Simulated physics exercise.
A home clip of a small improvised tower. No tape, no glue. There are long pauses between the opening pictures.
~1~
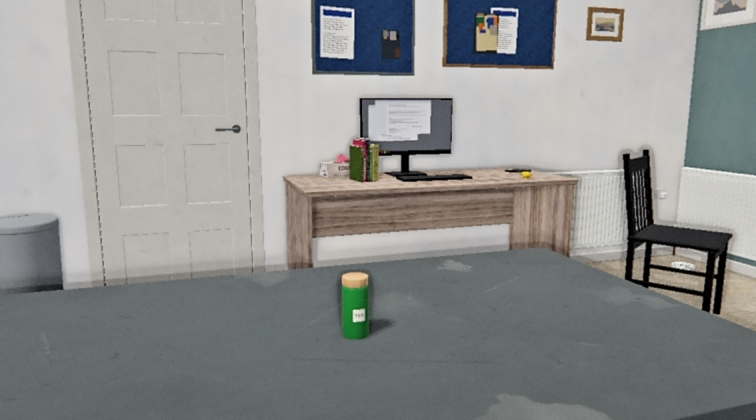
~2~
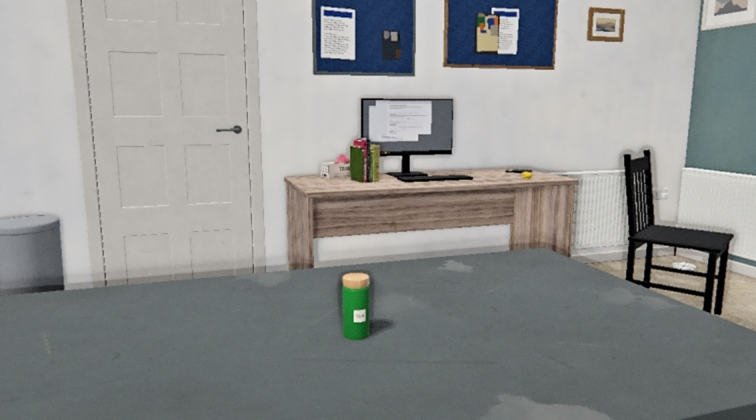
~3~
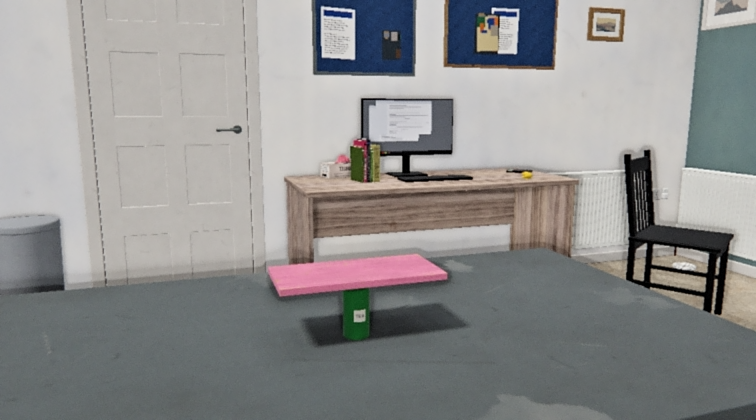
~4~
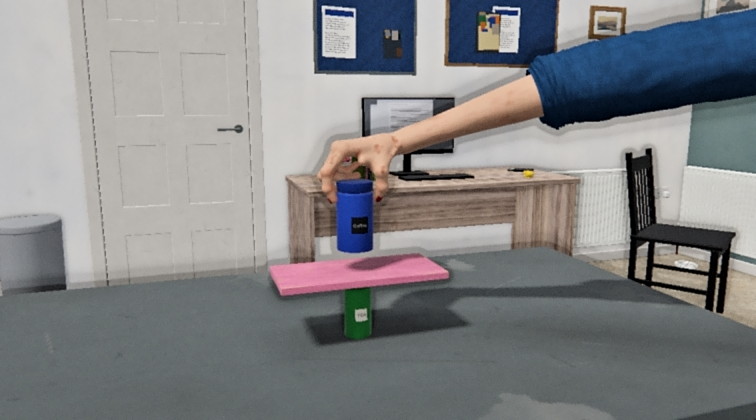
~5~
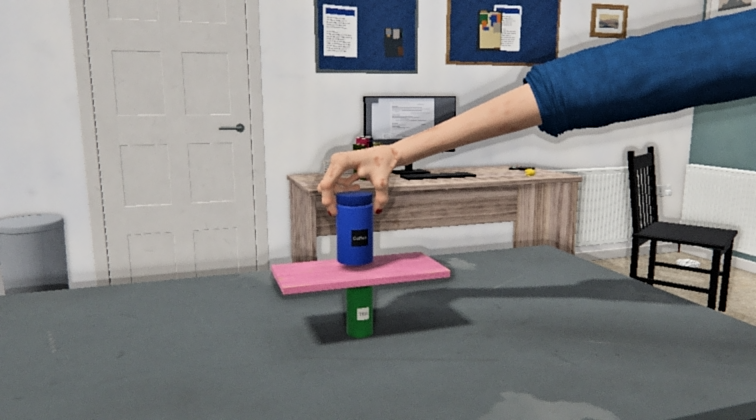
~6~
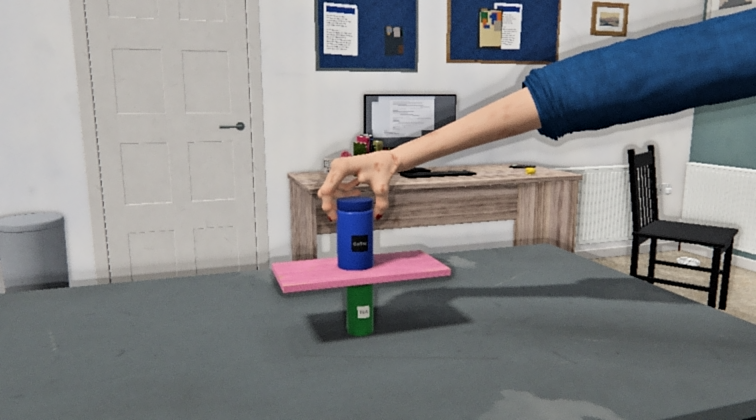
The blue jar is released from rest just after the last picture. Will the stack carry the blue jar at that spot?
It keeps its balance.
Then, 0.20 s on from there, no change.
Then, 0.60 s on from there, blue jar resting near (355, 234).
In the end, all 3 unmoved. At the end, from the last picture's camera, blue jar near (355, 234). The stack holds.
